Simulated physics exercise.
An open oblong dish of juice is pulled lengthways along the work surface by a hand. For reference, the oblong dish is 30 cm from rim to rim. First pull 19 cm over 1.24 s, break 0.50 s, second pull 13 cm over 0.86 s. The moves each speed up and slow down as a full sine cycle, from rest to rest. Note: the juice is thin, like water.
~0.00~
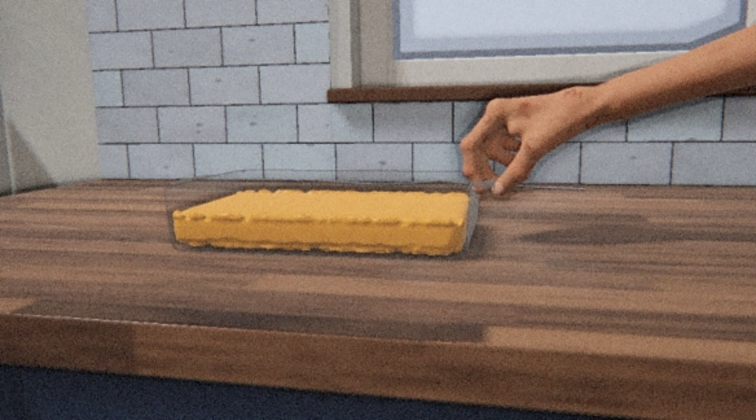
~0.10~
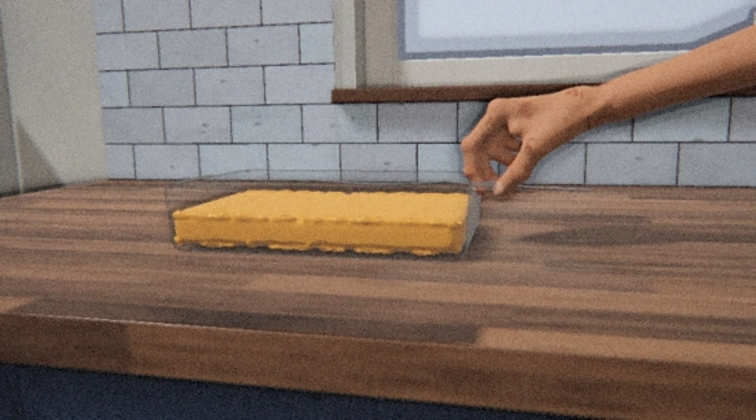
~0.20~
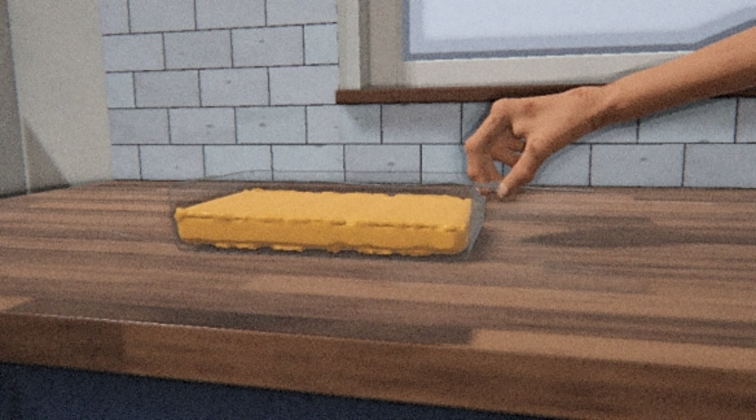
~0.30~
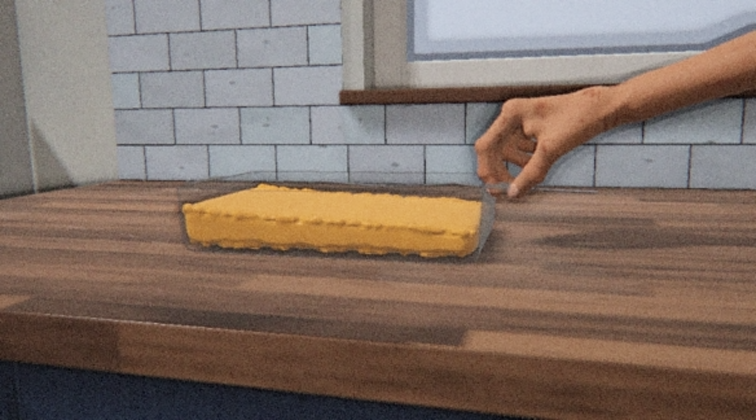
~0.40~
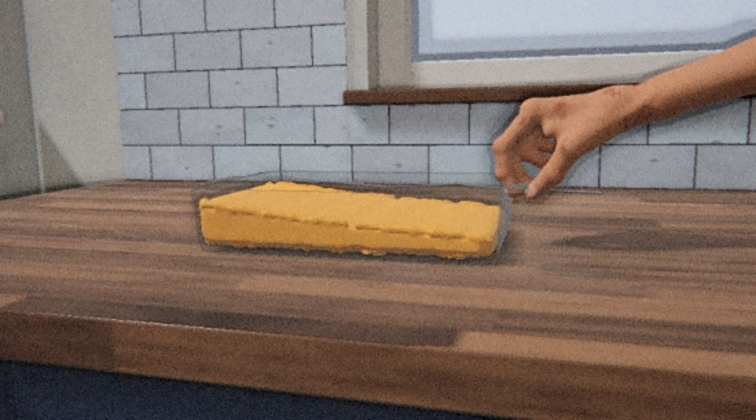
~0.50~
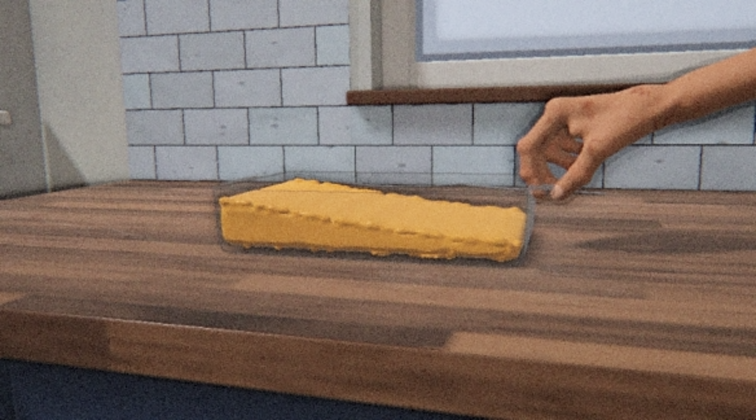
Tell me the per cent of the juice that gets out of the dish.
I would say close to 6 per cent gets out.
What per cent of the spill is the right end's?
I reckon around 50 % of it leaves on the right.
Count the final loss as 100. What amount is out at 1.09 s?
10 per cent or so.
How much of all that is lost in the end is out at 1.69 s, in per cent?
Roughly 30%.
Then, 1.09 s in, it has gone 19 cm; 0 per cent is out over the left end and 1 over the right.
Then, 1.69 s in, it has gone 19 cm; 1 per cent is out over the left end and 1 over the right.
Then, 2.29 s in, it has gone 29 cm; 1 per cent is out over the left end and 1 over the right.
Then, 2.89 s in, it has gone 32 cm; 1 per cent is out over the left end and 1 over the right.
Finally, 6 per cent is out in all, 3 of it over the left end.
